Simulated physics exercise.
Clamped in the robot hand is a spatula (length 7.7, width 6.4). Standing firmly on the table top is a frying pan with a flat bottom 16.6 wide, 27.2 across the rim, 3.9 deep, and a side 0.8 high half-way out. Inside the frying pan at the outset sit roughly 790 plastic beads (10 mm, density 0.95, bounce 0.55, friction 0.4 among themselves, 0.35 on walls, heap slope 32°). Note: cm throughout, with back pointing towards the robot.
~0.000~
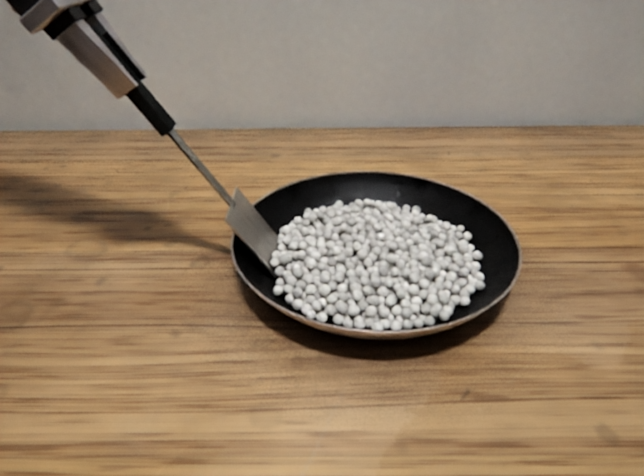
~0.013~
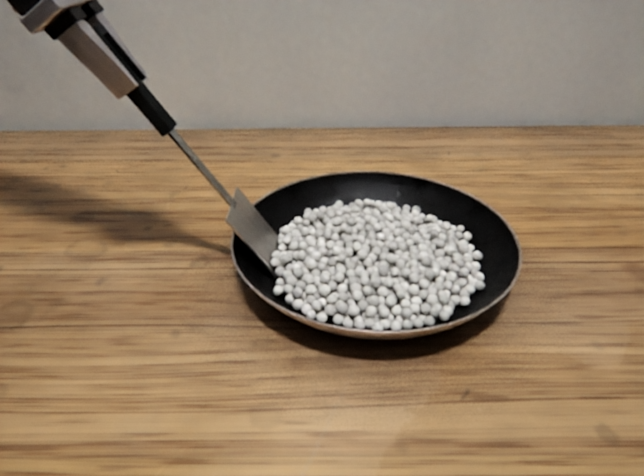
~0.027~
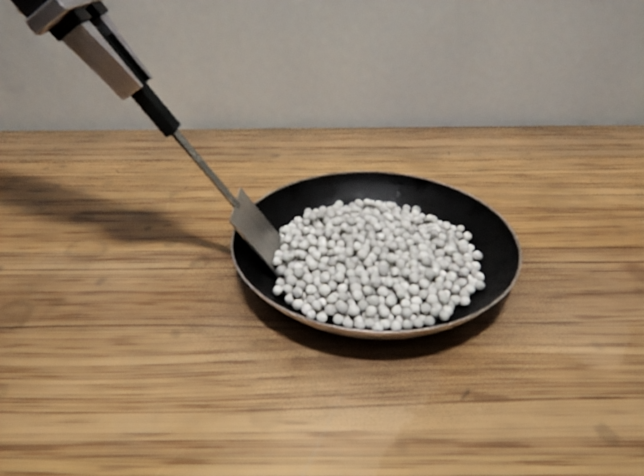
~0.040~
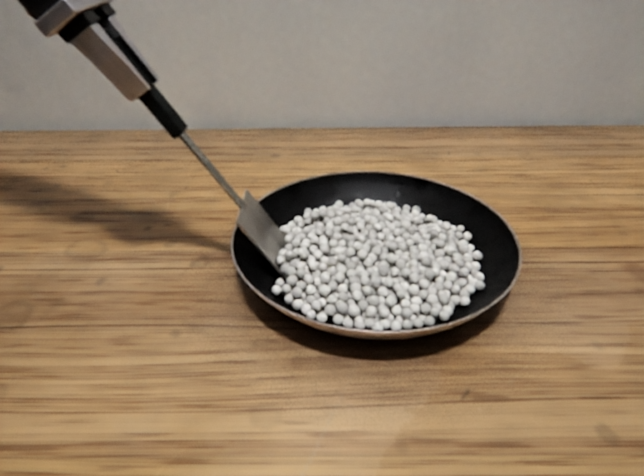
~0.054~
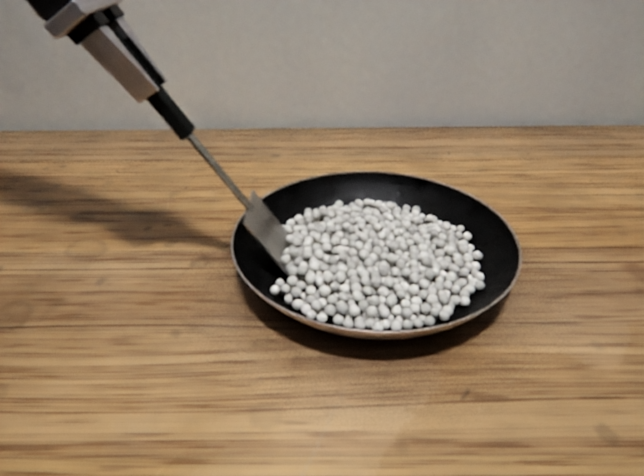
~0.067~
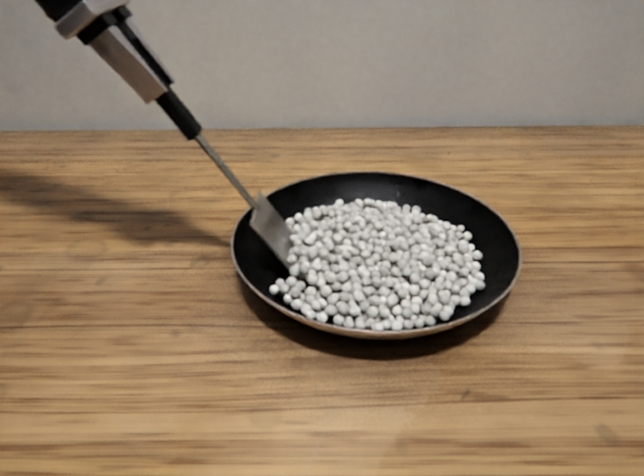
A spatula held by a robot arm slid slowly a short way to the right into white beads in a black frying pan, nudging those along the left edge while most barely moved.
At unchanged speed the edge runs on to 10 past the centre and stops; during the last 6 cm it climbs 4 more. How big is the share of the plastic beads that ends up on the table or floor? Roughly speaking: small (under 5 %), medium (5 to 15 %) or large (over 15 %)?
Roughly, medium, from 5 to 15 %.
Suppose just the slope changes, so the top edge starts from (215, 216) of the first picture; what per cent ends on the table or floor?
About 10%.
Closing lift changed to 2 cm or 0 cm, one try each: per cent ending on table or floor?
Roughly 10 % and then 10 %.
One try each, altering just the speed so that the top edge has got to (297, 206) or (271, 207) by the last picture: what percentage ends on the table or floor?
Near 20 per cent in the first try and near 15 per cent in the second.
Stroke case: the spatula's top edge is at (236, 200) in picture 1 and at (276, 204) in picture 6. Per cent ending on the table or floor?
Near 15 in a hundred.
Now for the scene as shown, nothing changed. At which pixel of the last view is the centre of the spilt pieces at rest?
Near (574, 254) in the last picture.
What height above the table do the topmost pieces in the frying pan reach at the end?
About 4.5 cm.
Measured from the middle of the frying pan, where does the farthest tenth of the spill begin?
Distance: Approx. 30 cm.
After 0.20 s, sloping 58°, highest piece 4 above the table; 790 in the frying pan.
After 0.34 s, sloping 58°, highest piece 5 above the table; 790 in the frying pan.
After 0.61 s, sloping 58°, highest piece 5 above the table; 735 in the frying pan, 55 on the table or floor.
After 1.66 s, sloping 58°, highest piece 4 above the table; 735 in the frying pan, 55 on the table or floor.
At rest, 735 in the frying pan, 55 on the table or floor. That is 7 % on the table or floor.
